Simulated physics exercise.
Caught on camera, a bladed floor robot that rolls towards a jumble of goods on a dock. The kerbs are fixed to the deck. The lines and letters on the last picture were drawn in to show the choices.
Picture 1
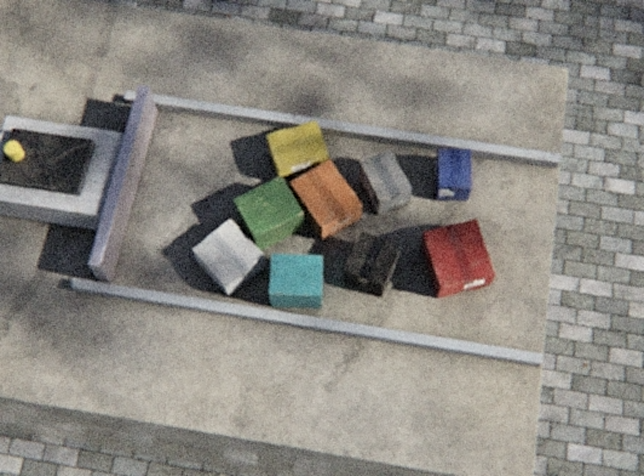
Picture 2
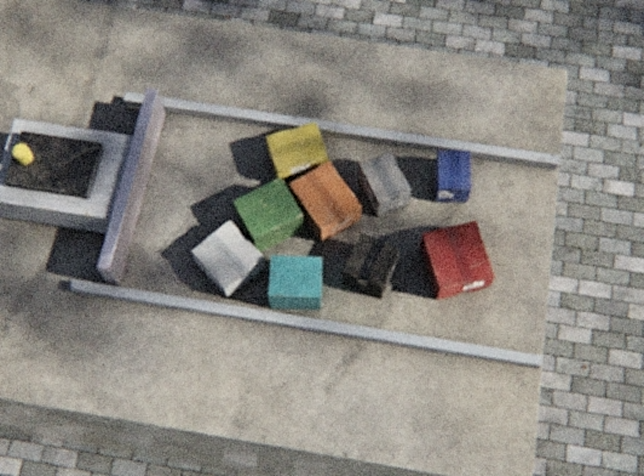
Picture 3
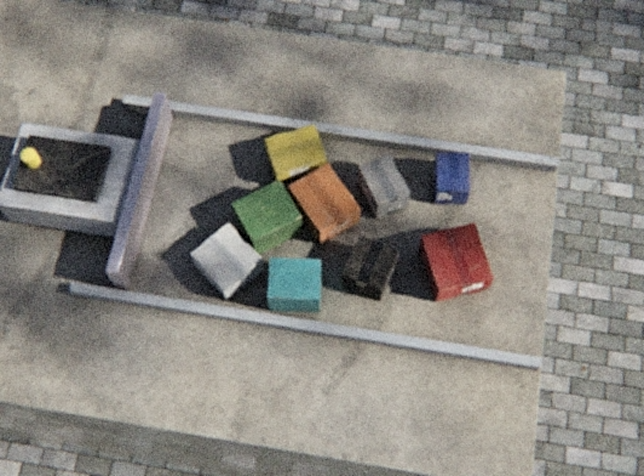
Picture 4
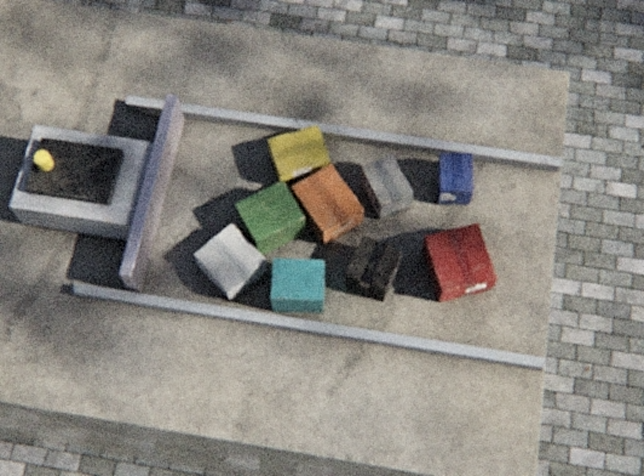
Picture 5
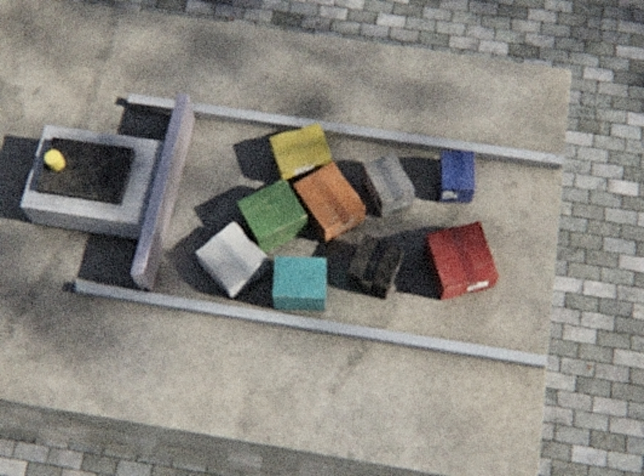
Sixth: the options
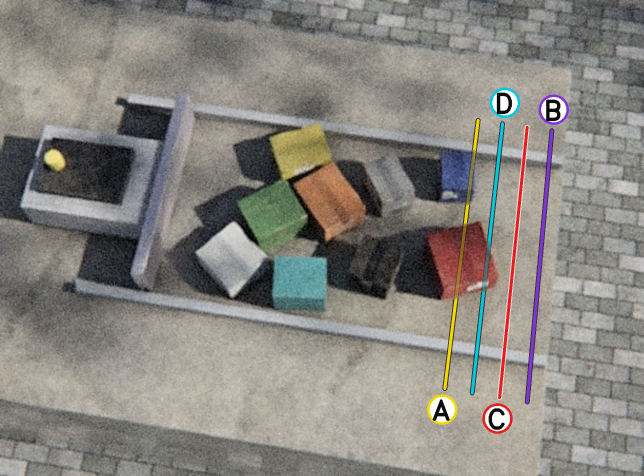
A grey machine with a wide upright blade and a yellow knob on top rolls slowly rightward across a sunlit concrete dock edged with paving bricks, seen from high above. Between two pale rails ahead of it lie yellow, green, orange, white and teal boxes, with grey, black, blue and red ones farther right. The blade closes part of the gap while the boxes stay put and the view jitters slightly.
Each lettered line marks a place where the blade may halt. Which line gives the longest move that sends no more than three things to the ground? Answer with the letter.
As far as mark A.
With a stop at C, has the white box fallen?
No.
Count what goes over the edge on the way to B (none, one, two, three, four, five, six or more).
Six or more.
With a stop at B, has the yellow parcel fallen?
By then, yes.
On the marked copy, A at (462, 247); B at (540, 259); C at (514, 255); D at (488, 251).
Following A. Soon after the start, robot (199, 187); turquoise crate (344, 293); yellow parcel (321, 156).
Later, robot (307, 203); blue parcel (525, 182); red box (513, 276).
In the end, robot (391, 215); grey parcel over the edge; red box over the edge; three fallen.
As for the rest, B drops nine; C drops six; D drops six.
